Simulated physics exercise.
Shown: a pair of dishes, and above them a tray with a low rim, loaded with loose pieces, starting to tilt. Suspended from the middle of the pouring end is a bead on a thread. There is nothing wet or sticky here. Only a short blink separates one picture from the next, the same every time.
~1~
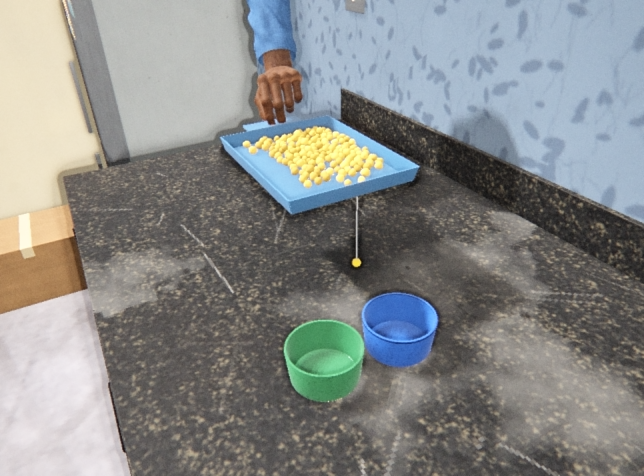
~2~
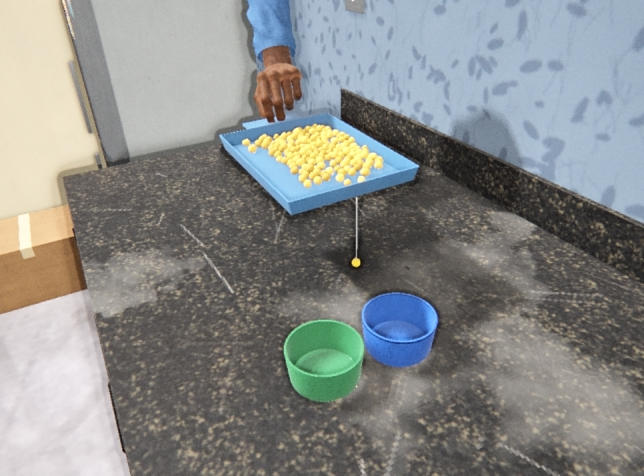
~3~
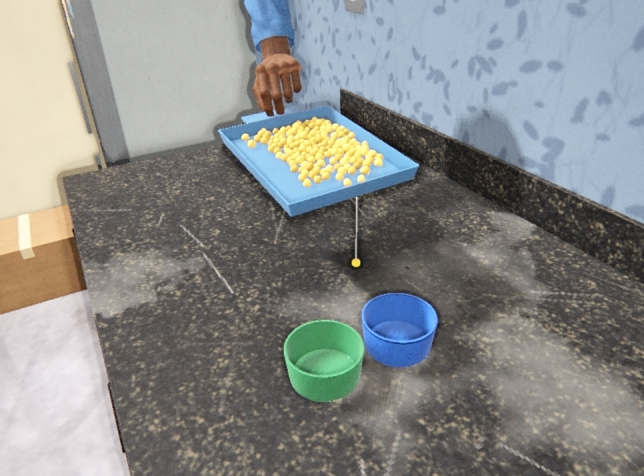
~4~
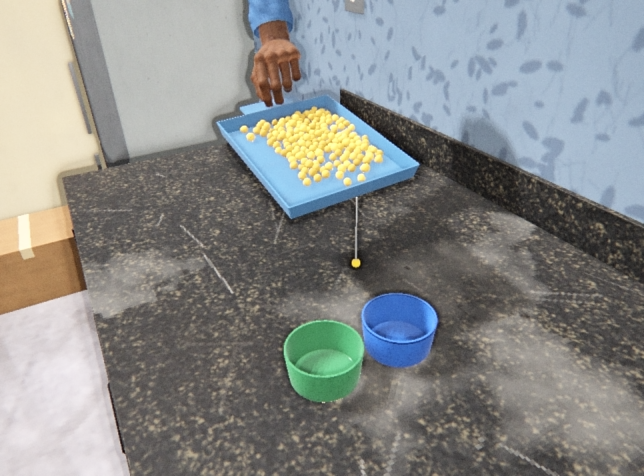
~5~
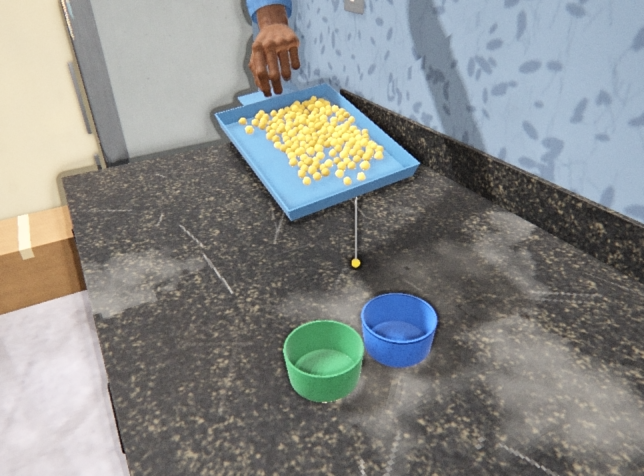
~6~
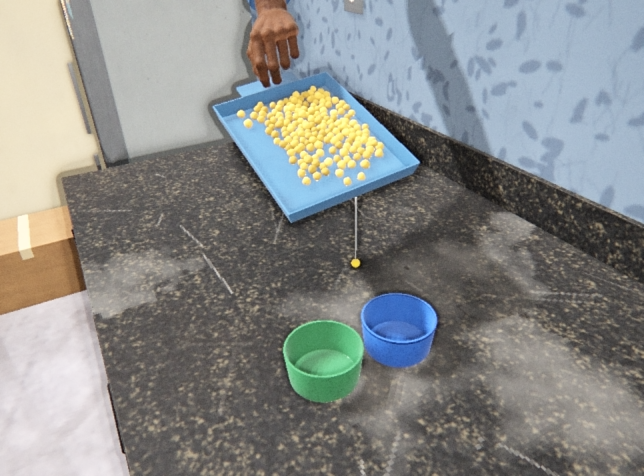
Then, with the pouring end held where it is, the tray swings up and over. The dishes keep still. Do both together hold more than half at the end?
Well, most of the load misses the dishes, as it turns out.
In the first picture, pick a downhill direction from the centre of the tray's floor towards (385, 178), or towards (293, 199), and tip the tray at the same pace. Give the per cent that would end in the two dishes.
Roughly 0 % in the first case and 0 % in the second.
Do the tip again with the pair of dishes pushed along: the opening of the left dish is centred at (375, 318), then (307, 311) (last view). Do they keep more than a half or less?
The pair would catch the lesser share the first time and the greater share the second time.
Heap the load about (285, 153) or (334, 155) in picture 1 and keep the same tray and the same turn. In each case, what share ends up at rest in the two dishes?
Close to 10 in a hundred, then close to 10 in a hundred.
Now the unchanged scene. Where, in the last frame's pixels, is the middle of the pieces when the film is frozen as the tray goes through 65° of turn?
Its middle sits at about pixel (314, 176).
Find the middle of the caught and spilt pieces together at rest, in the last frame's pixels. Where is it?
Near (313, 331).
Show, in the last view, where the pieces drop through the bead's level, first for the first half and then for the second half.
Starting near (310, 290), moving on to near (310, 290).
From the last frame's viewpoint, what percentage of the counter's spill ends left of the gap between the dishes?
Estimate: Roughly 90 %.
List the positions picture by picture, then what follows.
Corners of the pouring end at (291, 199) and (414, 166), level; middle of the load at (322, 152), puffed corn balls; left dish at (344, 384); right dish at (421, 350); bead on its thread at (356, 263), in the first frame.
Corners of the pouring end at (291, 199) and (414, 166), level; middle of the load at (321, 150), in the second frame.
Corners of the pouring end at (291, 201) and (414, 165), tipped barely, lowest at the left corner; middle of the load at (321, 146), in the third frame.
Corners of the pouring end at (291, 204) and (414, 164), tipped a little, lowest at the left corner; middle of the load at (321, 140), in the fourth frame.
Corners of the pouring end at (291, 207) and (414, 162), tipped a little, lowest at the left corner; middle of the load at (320, 134), in the fifth frame.
Corners of the pouring end at (291, 210) and (414, 161), tipped clearly, lowest at the left corner; middle of the load at (320, 128); left dish at (343, 385); right dish at (420, 350), in the sixth frame.
Soon, tray tipped steeply; nearly all on the tray; a stray few in the left dish; a stray few outside both; a small part in the air.
A while on, tray tipped past a quarter turn; about a quarter on the tray; a stray few in the left dish; a stray few in the right dish; about half outside both; about a quarter in the air.
Towards the end, tray tipped past a quarter turn; a small part in the left dish; a stray few in the right dish; nearly all outside both.
Finally, tray tipped past a quarter turn; a small part in the left dish; a stray few in the right dish; nearly all outside both.
